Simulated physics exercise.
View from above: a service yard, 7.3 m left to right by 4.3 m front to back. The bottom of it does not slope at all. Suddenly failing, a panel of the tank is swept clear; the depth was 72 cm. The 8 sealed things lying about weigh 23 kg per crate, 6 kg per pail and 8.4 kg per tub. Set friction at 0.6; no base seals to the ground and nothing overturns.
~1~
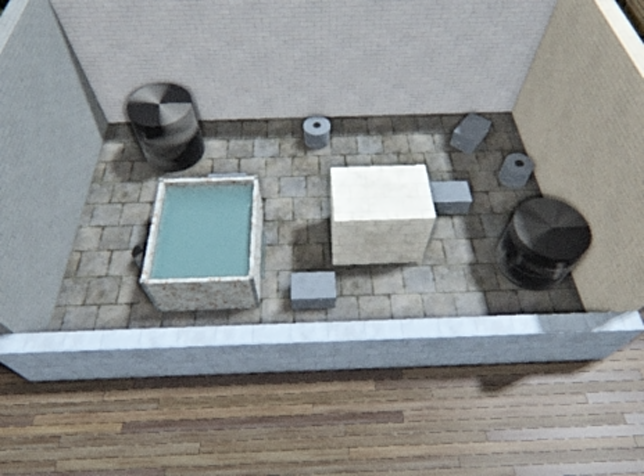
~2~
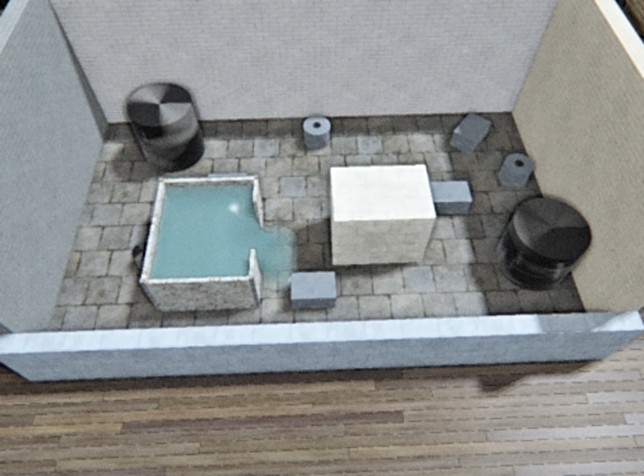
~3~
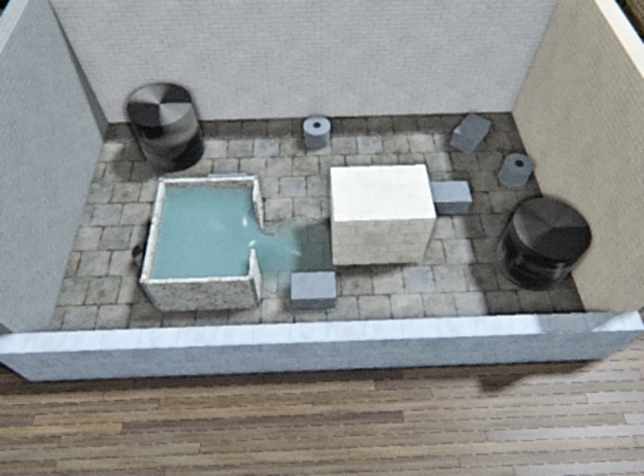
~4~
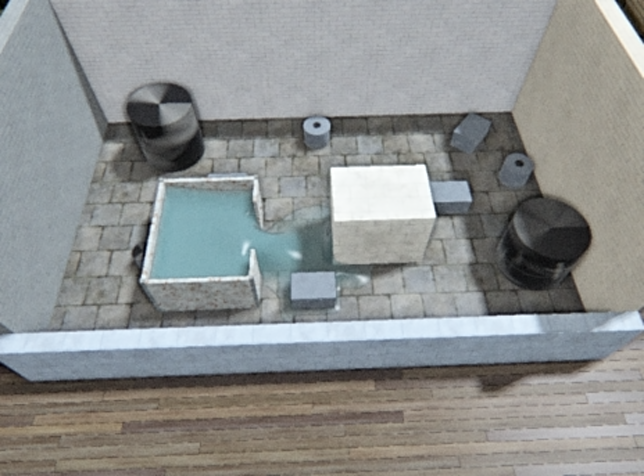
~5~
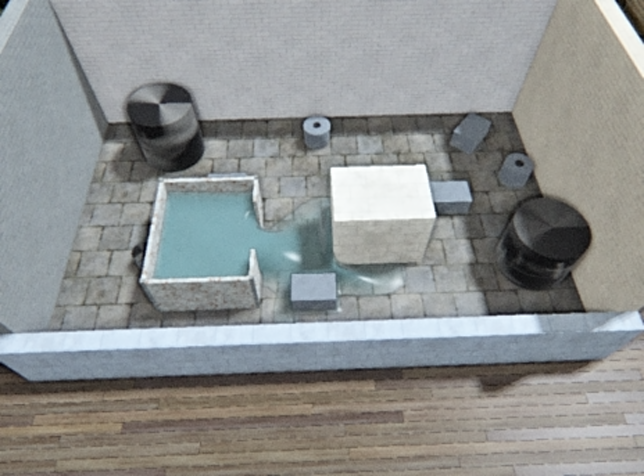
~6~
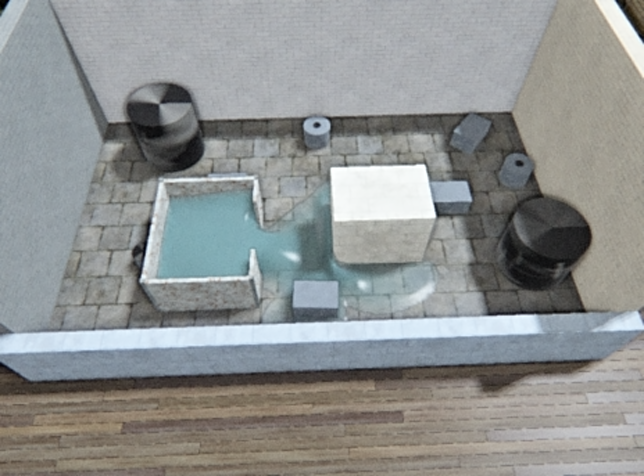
We see a stone tank of blue-green water in a walled, paved yard open on its right side, the water pouring out and spreading around a large pale block, while a small grey block nearby shifts very slightly.
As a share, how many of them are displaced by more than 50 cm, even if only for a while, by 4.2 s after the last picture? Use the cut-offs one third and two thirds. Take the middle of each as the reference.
Under a third.
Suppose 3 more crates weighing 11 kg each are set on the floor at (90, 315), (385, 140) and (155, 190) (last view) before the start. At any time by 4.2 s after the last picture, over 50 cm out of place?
Going through them, I'd say falls short, exceeds it and finally falls short.
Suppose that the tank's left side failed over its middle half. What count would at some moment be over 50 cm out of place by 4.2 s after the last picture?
In that case the number is 1.
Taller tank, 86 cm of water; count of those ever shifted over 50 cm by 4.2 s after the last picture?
Count: 1.
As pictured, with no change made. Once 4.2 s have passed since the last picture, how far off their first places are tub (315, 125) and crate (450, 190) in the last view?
In turn: 30 cm, 5 cm.
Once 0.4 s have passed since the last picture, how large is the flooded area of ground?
I'd estimate close to 8.5 m2.
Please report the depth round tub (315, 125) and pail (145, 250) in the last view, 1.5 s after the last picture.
Close to 7 and 0 centimetres.
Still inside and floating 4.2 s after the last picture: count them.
The number is 1.
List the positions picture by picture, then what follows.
In the first picture, a crate at (313, 285) rests on the ground; a crate at (473, 127) rests on the ground; water covers 2.1 m2; 0 of 8 have shifted.
In the second picture, a crate at (313, 285), on the bottom; a crate at (473, 127) rests on the ground; 2.6 m2 under water; 0 of 8 have shifted.
In the third picture, a crate at (313, 285), on the bottom; a crate at (473, 127) rests on the ground; water covers 3.3 m2; 0 of 8 have shifted.
In the fourth picture, a crate at (313, 285) rests on the ground; a crate at (473, 127), on the bottom; water covers 3.7 m2; 0 of 8 have shifted.
In the fifth picture, a crate at (314, 287), on the bottom; a crate at (473, 127) rests on the ground; water covers 4.2 m2; 0 of 8 have shifted.
In the sixth picture, a crate at (316, 294) rests on the ground, 14 cm from its start; a crate at (473, 127) rests on the ground; water covers 5.2 m2; 1 of 8 have shifted.
Then, 0.4 s after the last picture 0 of 8 are over 50 cm from their spots; 0 afloat.
Then, 1.5 s after the last picture 0 of 8 are over 50 cm from their spots; 1 afloat.
Then, 2.8 s after the last picture 0 of 8 are over 50 cm from their spots; 0 afloat.
Then, 4.2 s after the last picture 0 of 8 are over 50 cm from their spots, and 0 have been at some point; 1 afloat.
